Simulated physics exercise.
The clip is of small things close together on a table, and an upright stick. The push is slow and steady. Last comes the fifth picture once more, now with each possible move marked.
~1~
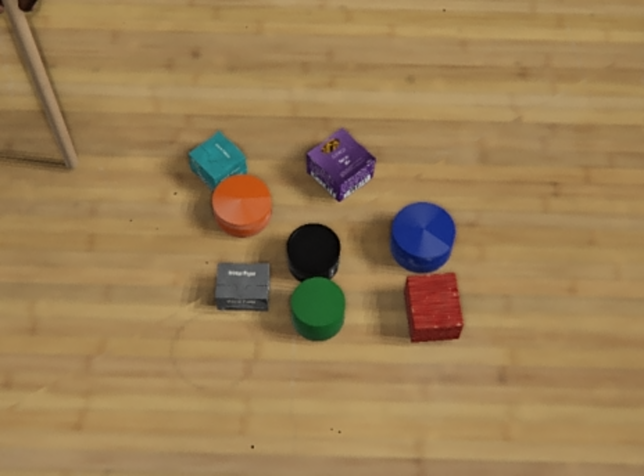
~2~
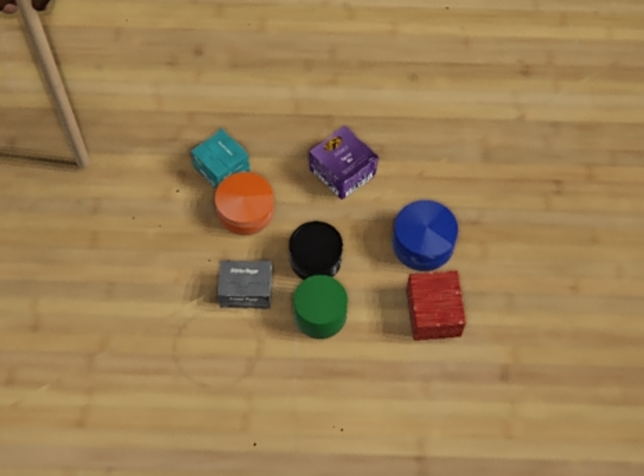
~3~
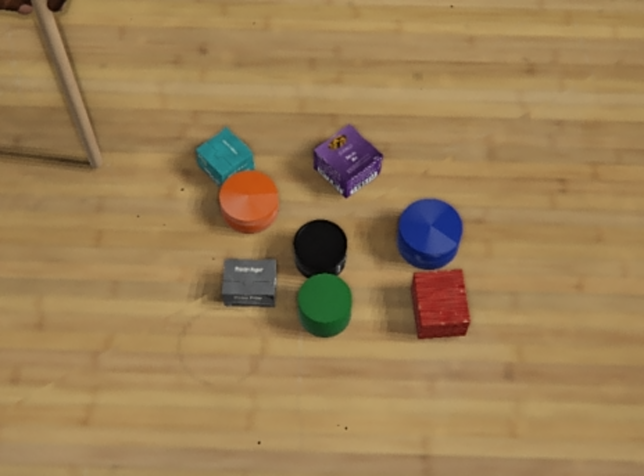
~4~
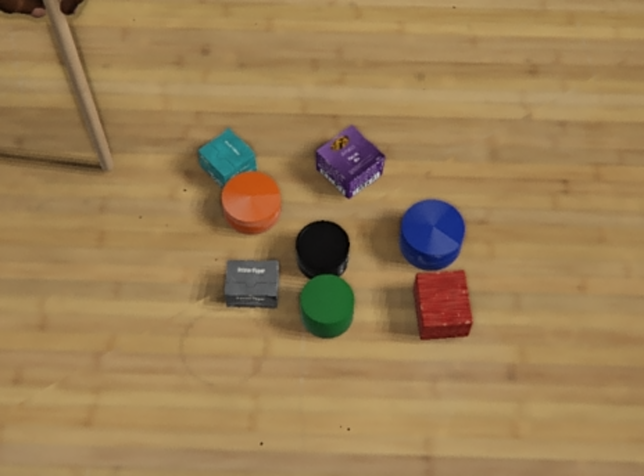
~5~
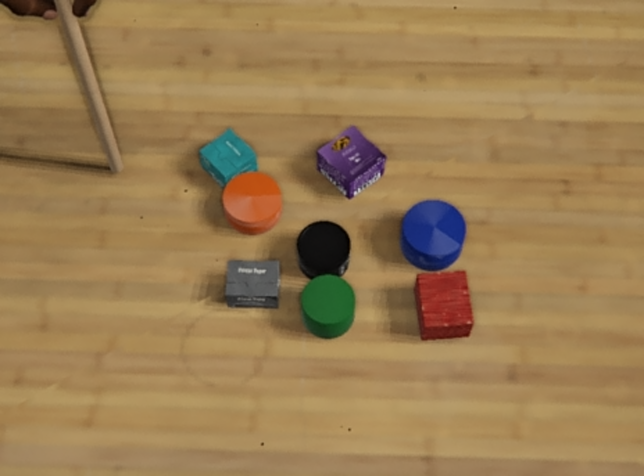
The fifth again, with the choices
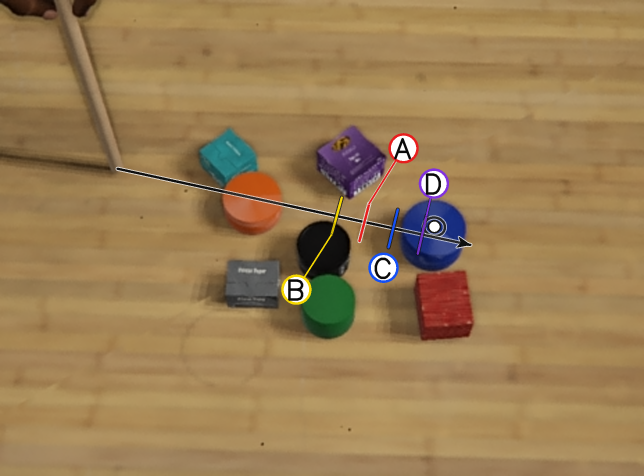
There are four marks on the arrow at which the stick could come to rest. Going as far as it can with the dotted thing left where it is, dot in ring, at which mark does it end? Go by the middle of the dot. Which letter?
As far as tick C.
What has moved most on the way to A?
The orange tin.
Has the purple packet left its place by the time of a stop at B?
No.
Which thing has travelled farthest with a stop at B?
The orange tin has gone farthest.
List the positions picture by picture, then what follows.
Orange tin (242, 206); purple packet (341, 165); black jar (314, 255), in the first frame.
Black jar (316, 253); turquoise packet (220, 161), in the second frame.
Red block (440, 305); blue tin (430, 234), in the third frame.
Green pot (327, 307); grey box (252, 285), in the fourth frame.
Orange tin (253, 204); purple packet (351, 162); black jar (324, 252), in the fifth frame.
On the marked copy, A at (365, 222); B at (336, 216); C at (393, 229); D at (422, 234); the arrow from (118, 169) to (471, 245); the white dot at (435, 227).
Taking C. A third of the way, foot of the stick (216, 191).
Two thirds of the way, foot of the stick (315, 212); orange tin (296, 234); black jar (340, 262).
When it is over, foot of the stick (393, 230); orange tin (296, 234); black jar (340, 262); the dot is still in its ring.
As for the rest, A keeps the dot in but is short; B keeps the dot in but is short; D shifts the dotted thing to (457, 245).
